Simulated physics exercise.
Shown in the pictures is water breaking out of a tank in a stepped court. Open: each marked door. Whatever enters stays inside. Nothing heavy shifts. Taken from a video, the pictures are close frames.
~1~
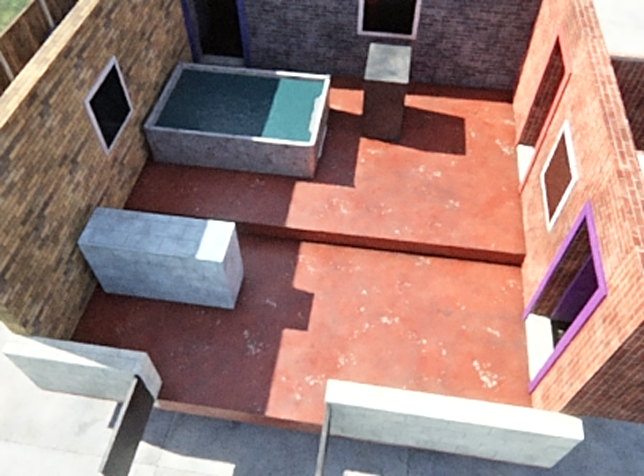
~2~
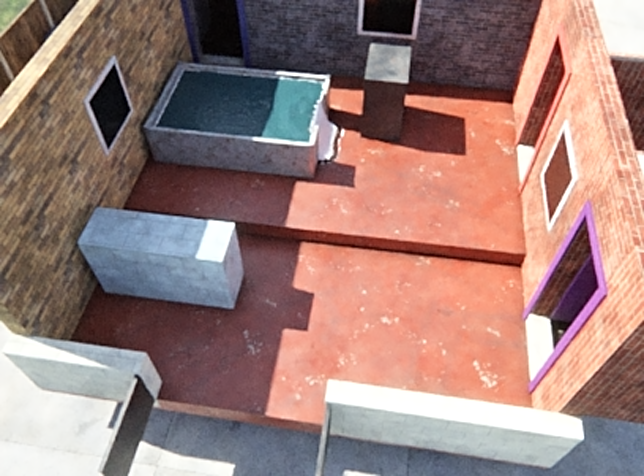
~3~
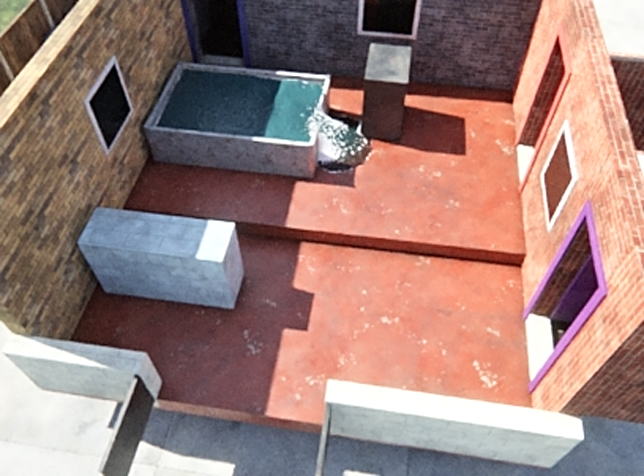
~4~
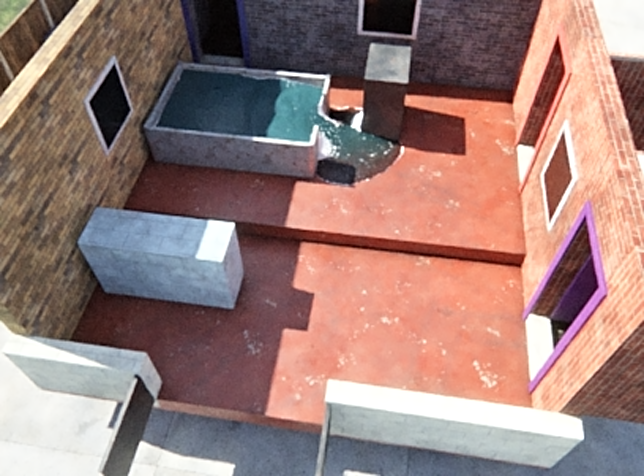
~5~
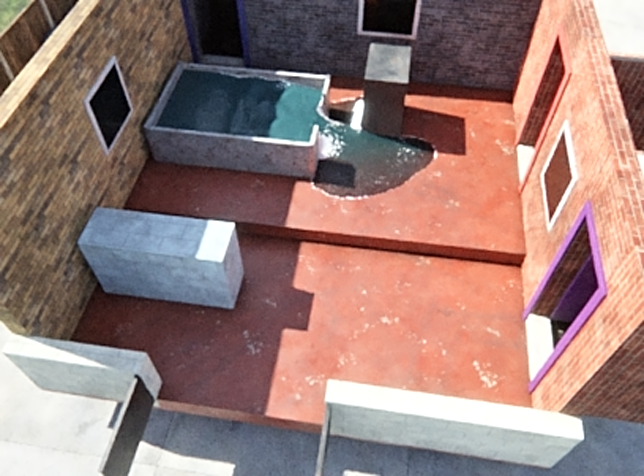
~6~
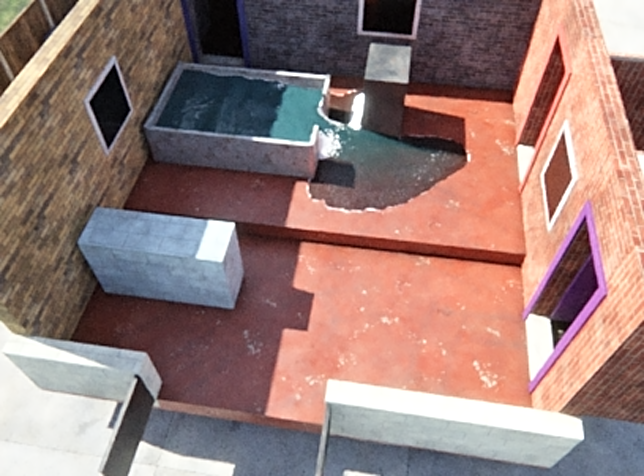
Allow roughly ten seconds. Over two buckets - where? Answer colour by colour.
Purple door under or at two; red door over two; blue door over two.
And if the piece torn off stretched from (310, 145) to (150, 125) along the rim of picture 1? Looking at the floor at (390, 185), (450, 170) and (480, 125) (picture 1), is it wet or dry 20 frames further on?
The first spot is spared, the second spared, the third spared.
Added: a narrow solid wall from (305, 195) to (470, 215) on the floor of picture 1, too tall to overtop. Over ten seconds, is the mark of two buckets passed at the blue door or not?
In that case the blue one tops the limit.
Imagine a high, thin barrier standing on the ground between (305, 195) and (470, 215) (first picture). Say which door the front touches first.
It is the red door.
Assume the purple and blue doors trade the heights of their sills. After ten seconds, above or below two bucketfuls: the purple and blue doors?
Purple exceeds the threshold; blue falls short of the threshold.
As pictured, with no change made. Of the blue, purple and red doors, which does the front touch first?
Soonest: The red door.
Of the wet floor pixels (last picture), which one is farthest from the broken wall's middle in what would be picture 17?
About at (515, 349).
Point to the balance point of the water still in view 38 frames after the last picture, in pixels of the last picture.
Around pixel (321, 174) of the last picture.
A moment on, water covers 25 % of the floor; the purple door not reached, the red door under two buckets in, the blue door not reached.
Next, water covers 40 % of the floor; the purple door wet at the sill, nothing in, the red door over two buckets in, the blue door wet at the sill, nothing in.
Then, water covers 50 % of the floor; the purple door wet at the sill, nothing in, the red door far over two buckets in, the blue door wet at the sill, nothing in.
Later, water covers 75 % of the floor; the purple door wet at the sill, nothing in, the red door far over two buckets in, the blue door under two buckets in.
In the end, water covers 85 % of the floor; the purple door wet at the sill, nothing in, the red door far over two buckets in, the blue door over two buckets in.
